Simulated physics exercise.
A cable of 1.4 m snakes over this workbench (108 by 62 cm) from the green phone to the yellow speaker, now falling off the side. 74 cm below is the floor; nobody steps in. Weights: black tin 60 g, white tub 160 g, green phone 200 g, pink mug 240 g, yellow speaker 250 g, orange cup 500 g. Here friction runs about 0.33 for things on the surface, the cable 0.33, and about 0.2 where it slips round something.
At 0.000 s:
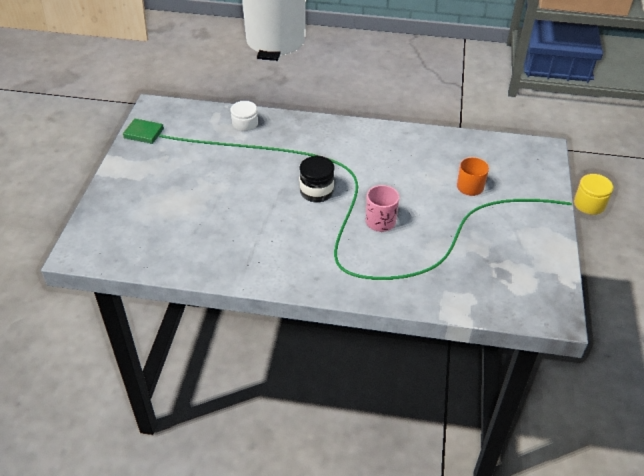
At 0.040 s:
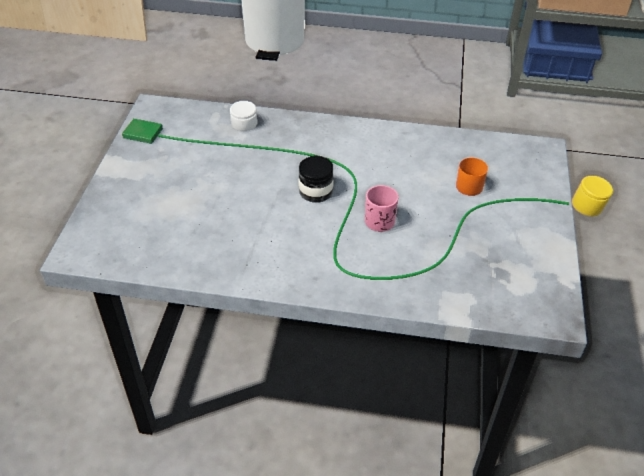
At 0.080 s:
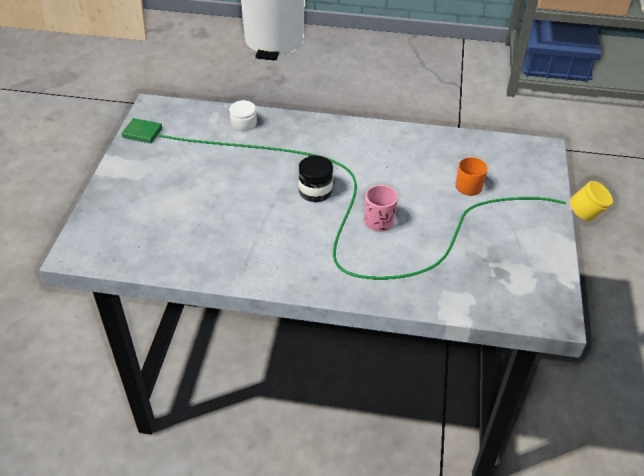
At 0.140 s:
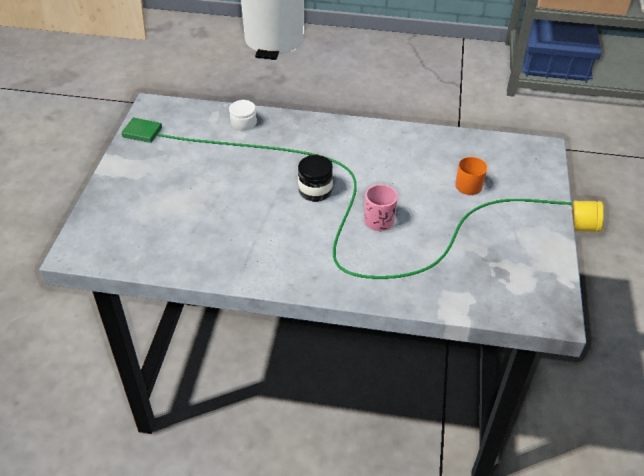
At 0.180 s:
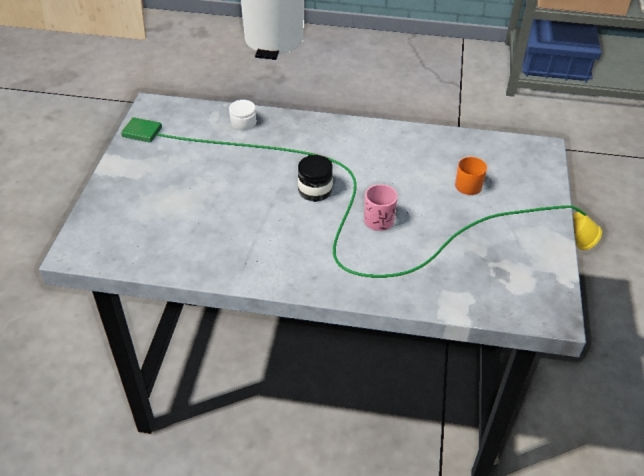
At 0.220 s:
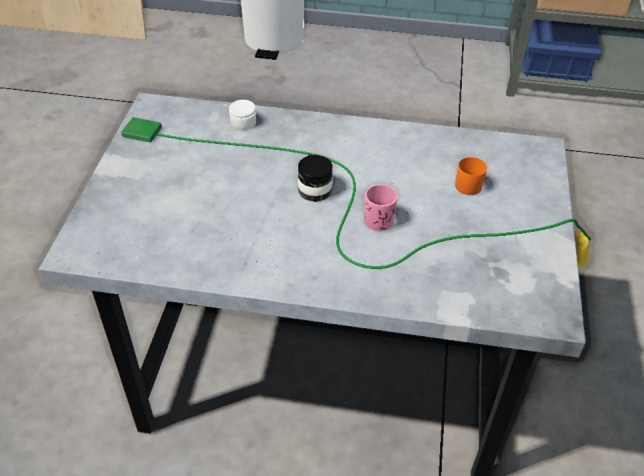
A yellow cylindrical object tips over and drops down past the right edge of a grey workbench, seen from above at a steady angle in a concrete-floored room. A green cable winds from a flat green block at left, past a white tub, black tin, pink mug and orange cup. As the yellow object sinks partly behind the edge, the cable's right-hand curve pulls straighter while everything else stays still.
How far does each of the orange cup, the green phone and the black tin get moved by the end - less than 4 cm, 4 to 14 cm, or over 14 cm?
The orange cup goes only a little, the green phone goes far, the black tin goes far.
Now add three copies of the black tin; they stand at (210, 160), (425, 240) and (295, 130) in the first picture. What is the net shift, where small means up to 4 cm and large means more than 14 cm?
In turn, the three show a medium amount of movement, a lot of movement and only a little movement.
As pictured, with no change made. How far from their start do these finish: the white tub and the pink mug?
The white tub ends up 0 cm from where it began, and the pink mug 10 cm.
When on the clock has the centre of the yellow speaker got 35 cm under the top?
It gets there at roughly 0.34 s.
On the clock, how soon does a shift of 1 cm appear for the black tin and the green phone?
The black tin at 0.38 seconds and the green phone at 0.40 seconds.
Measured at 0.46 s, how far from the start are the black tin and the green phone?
I'd say the black tin is some 15 cm out, the green phone some 6 cm.
At 0.5 s, the cable's tail end at (177, 145); black tin 14 cm off its start, green phone 6 cm off its start, pink mug 7 cm off its start.
At 0.7 s, the cable's tail end at (252, 159); black tin 37 cm off its start, green phone 25 cm off its start, yellow speaker over the edge.
At 1.0 s, the cable's tail end at (302, 165); black tin over the edge, green phone 40 cm off its start at (291, 171), yellow speaker over the edge.
At 1.2 s, the cable's tail end at (303, 165); black tin over the edge, green phone 41 cm off its start, yellow speaker over the edge.
At 2.4 s, the cable's tail end at (303, 165); black tin over the edge, green phone 41 cm off its start at (294, 172), orange cup 0 cm off its start at (473, 166), yellow speaker over the edge.
